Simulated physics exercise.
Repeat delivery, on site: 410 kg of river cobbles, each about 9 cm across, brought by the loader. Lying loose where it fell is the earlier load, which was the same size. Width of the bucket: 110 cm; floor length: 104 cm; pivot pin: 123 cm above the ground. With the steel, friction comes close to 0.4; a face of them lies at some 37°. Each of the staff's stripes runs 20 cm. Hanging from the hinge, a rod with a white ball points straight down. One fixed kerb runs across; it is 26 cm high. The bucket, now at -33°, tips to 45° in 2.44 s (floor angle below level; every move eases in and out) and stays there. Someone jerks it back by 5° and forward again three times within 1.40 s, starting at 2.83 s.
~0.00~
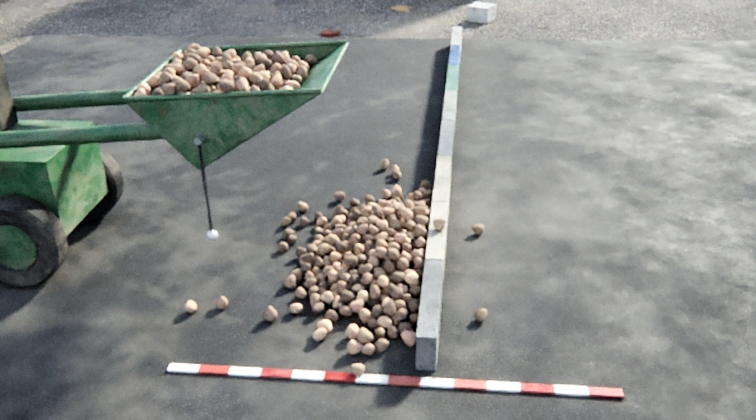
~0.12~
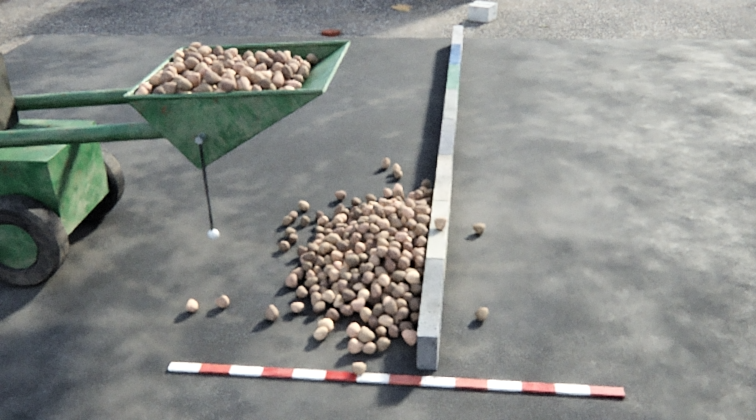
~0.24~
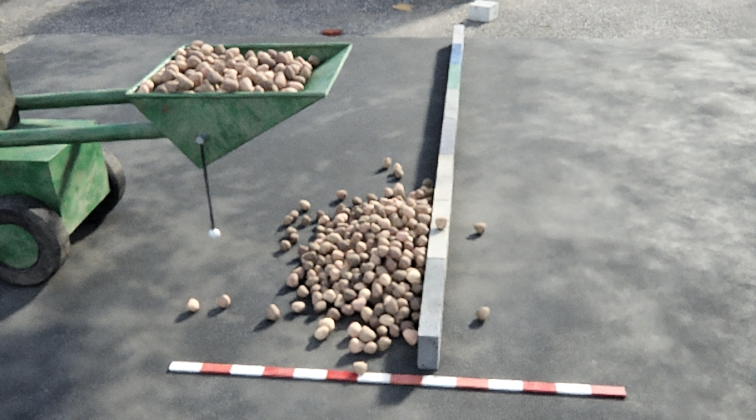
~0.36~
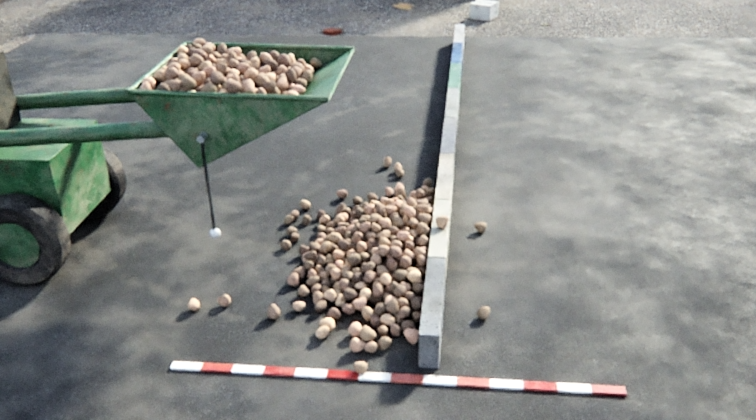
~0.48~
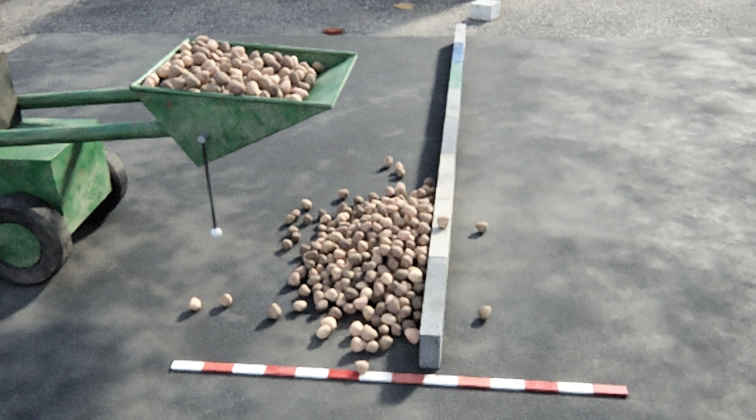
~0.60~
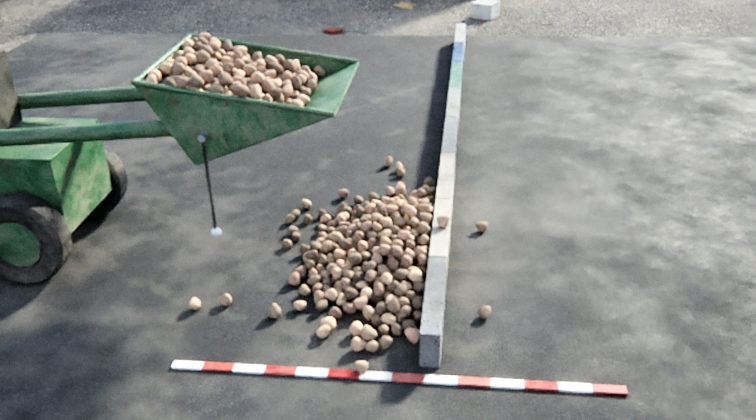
A green loader bucket full of potato-like stones tilting slowly forward beside a still heap lying against a long kerb on tarmac.
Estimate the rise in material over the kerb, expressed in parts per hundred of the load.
Close to 0 parts in a hundred.
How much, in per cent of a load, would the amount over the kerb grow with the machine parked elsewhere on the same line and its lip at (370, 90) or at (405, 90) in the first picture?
About 5 per cent from the first spot and 25 per cent from the second.
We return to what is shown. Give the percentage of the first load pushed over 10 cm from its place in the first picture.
Roughly 10 percent.
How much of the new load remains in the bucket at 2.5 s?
That works out to about 5 %.
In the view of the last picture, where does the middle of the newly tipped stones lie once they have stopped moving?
Centre at roughly (342, 241).
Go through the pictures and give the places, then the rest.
The first picture shows lip at (322, 91), floor tilted -33°, highest stones at (211, 59). The earlier load is highest near (409, 230), 29 cm above ground level, 100 % on this side of the kerb.
The second picture shows lip at (323, 92), floor tilted -32°, highest stones at (212, 58); the stones move at 0.0 m/s on average.
In the third picture, the bucket is at -31°, its lip at (326, 95); the top of the load is at (193, 55); the stones move at 0.1 m/s on average.
In the fourth picture, the bucket is at -28°, its lip at (329, 99); the top of the load is at (195, 53); the stones move at 0.1 m/s on average.
The fifth picture shows lip at (332, 106), floor tilted -25°, highest stones at (198, 51); the stones move at 0.1 m/s on average.
The sixth picture shows lip at (335, 115), floor tilted -21°, highest stones at (200, 47); the stones move at 0.2 m/s on average.
After 1.8 s the floor is at 33°; in per cent of one load, 87 in the bucket, 112 on this side of the kerb; the foremost stones are at (442, 245).
After 2.5 s the floor is at 45°; in per cent of one load, 3 in the bucket, 197 on this side of the kerb; the foremost stones are at (442, 249).
After 4.7 s the floor is at 45°; in per cent of one load, 0 in the bucket, 200 on this side of the kerb; the foremost stones are at (442, 249).
After 7.4 s the floor is at 45°; in per cent of one load, 0 in the bucket, 200 on this side of the kerb; the foremost stones are at (442, 249). Net gain over the kerb, 0.
